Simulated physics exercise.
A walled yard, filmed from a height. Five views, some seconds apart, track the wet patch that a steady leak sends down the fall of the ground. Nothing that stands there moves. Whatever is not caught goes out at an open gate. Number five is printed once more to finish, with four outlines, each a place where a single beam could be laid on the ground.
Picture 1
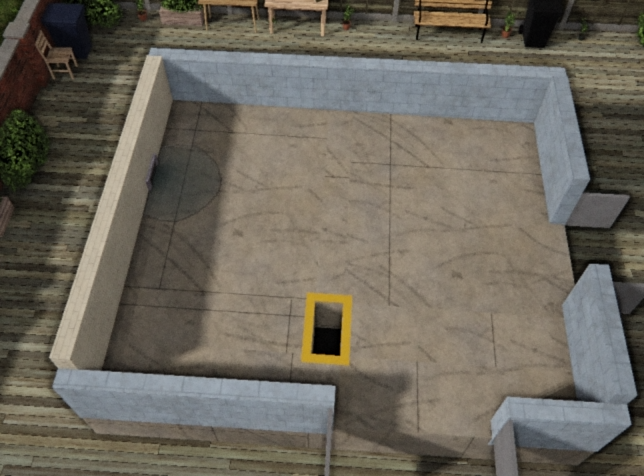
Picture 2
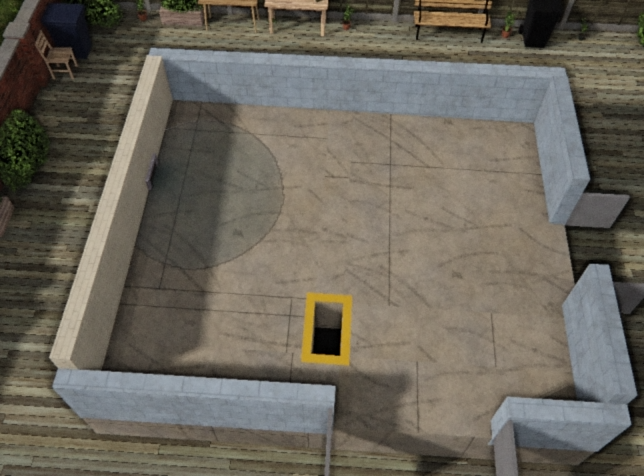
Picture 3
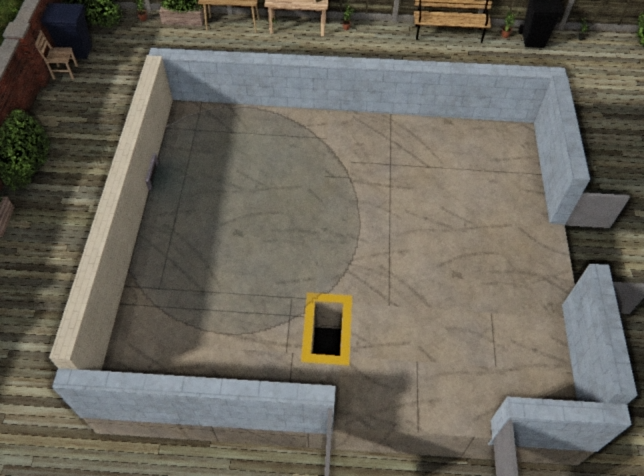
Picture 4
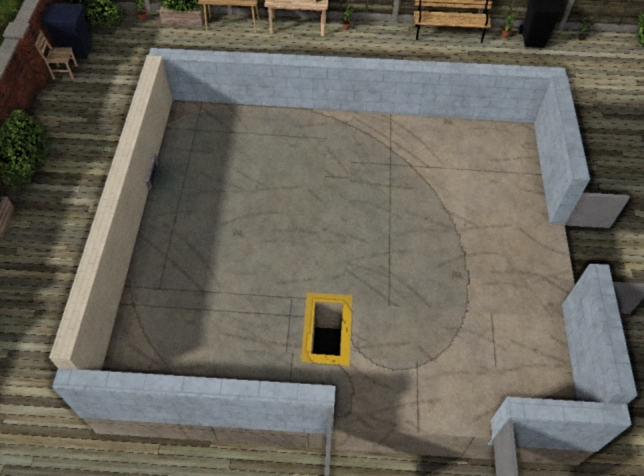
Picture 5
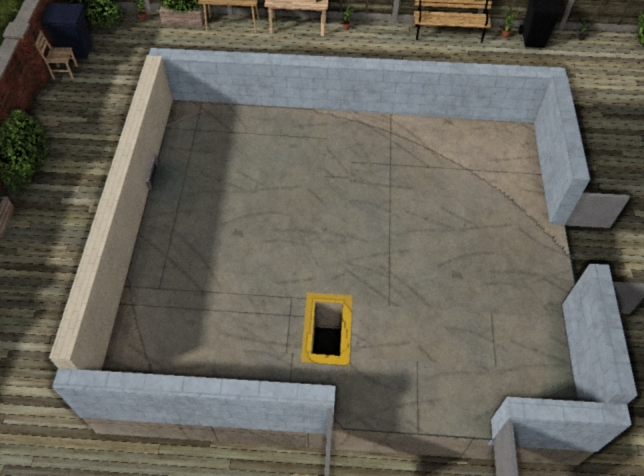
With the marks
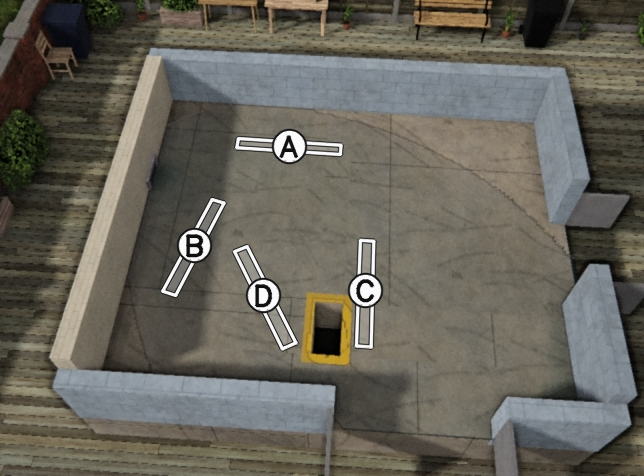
A dark wet patch spreads over the floor of a walled yard seen from above, starting small beside the left wall. It widens rightward in a rounded shape, reaches the yellow-edged pit and surrounds it, then covers most of the floor, leaving a paler dry area toward the upper right.
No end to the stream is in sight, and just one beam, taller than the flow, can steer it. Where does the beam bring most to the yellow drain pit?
C beats the others.
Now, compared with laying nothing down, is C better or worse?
Better.
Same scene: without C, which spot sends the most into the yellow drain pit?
It is A.
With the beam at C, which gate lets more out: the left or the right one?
The left one.
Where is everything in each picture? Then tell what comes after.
The first picture shows outfall at (151, 173); yellow drain pit at (327, 328); open gate at (412, 414); open gate at (555, 263); front seen at (207, 196), 4 % of the ground wet; yellow drain pit still dry.
The second picture shows front seen at (260, 232), 15 % of the ground wet; yellow drain pit still dry.
The third picture shows front seen at (348, 252), 33 % of the ground wet; yellow drain pit still dry.
The fourth picture shows front seen at (453, 322), 57 % of the ground wet; yellow drain pit taking water.
The fifth picture shows front seen at (569, 375), 80 % of the ground wet; yellow drain pit taking water.
On the marked copy, A from (237, 143) to (340, 149); B from (169, 293) to (218, 201); C from (363, 346) to (367, 240); D from (240, 249) to (289, 345).
For spot A, about 21 % of the stream goes into the yellow drain pit, about 79 % out by the gates.
For spot B, about 12 % of the stream goes into the yellow drain pit, about 88 % out by the gates.
For spot C, about 39 % of the stream goes into the yellow drain pit, about 60 % out by the gates.
For spot D, about 14 % of the stream goes into the yellow drain pit, about 86 % out by the gates.
